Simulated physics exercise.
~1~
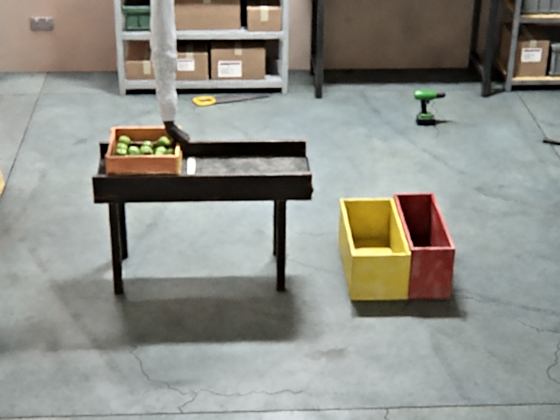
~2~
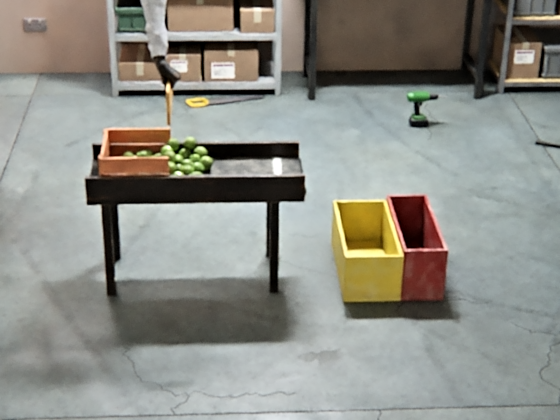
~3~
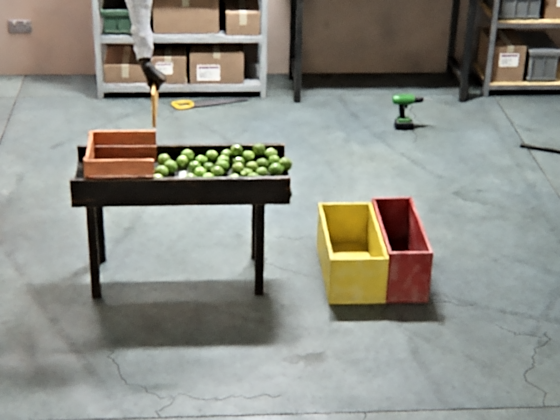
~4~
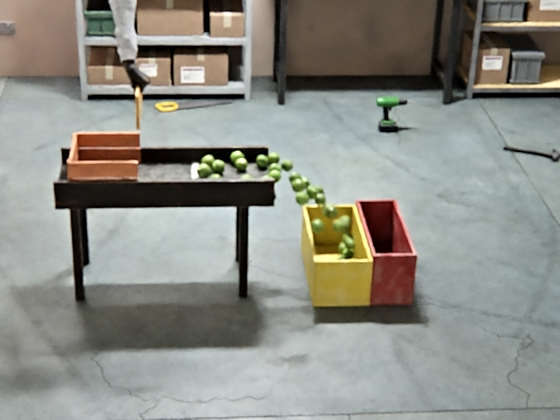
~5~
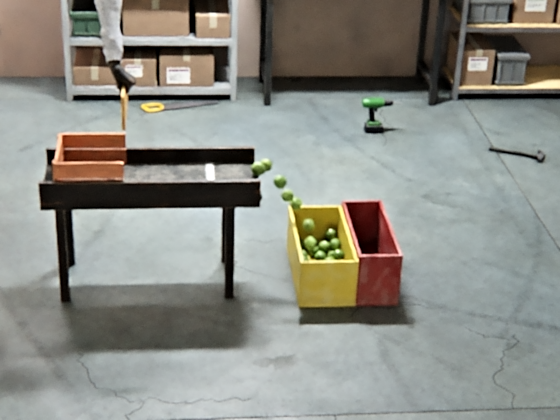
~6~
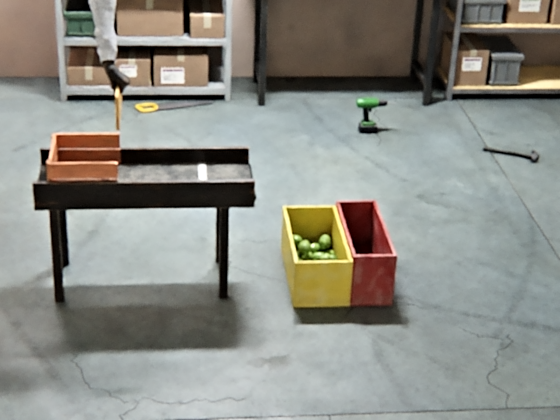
A gloved hand on a grey-sleeved arm reaches down over a dark belt table in a grey-floored workshop, seen from above and in front, with boxes on shelves behind and a green drill on the floor. An orange pen of green apples sits at the table's left end, and a yellow bin and a red bin stand to the right. The hand lifts the gate, and the apples spread rightward along the belt. They spill off the end in a stream, dropping into the yellow bin as the view pans slightly right. Finally the pen and belt look empty, apples lie in the yellow bin, and none show in the red one.
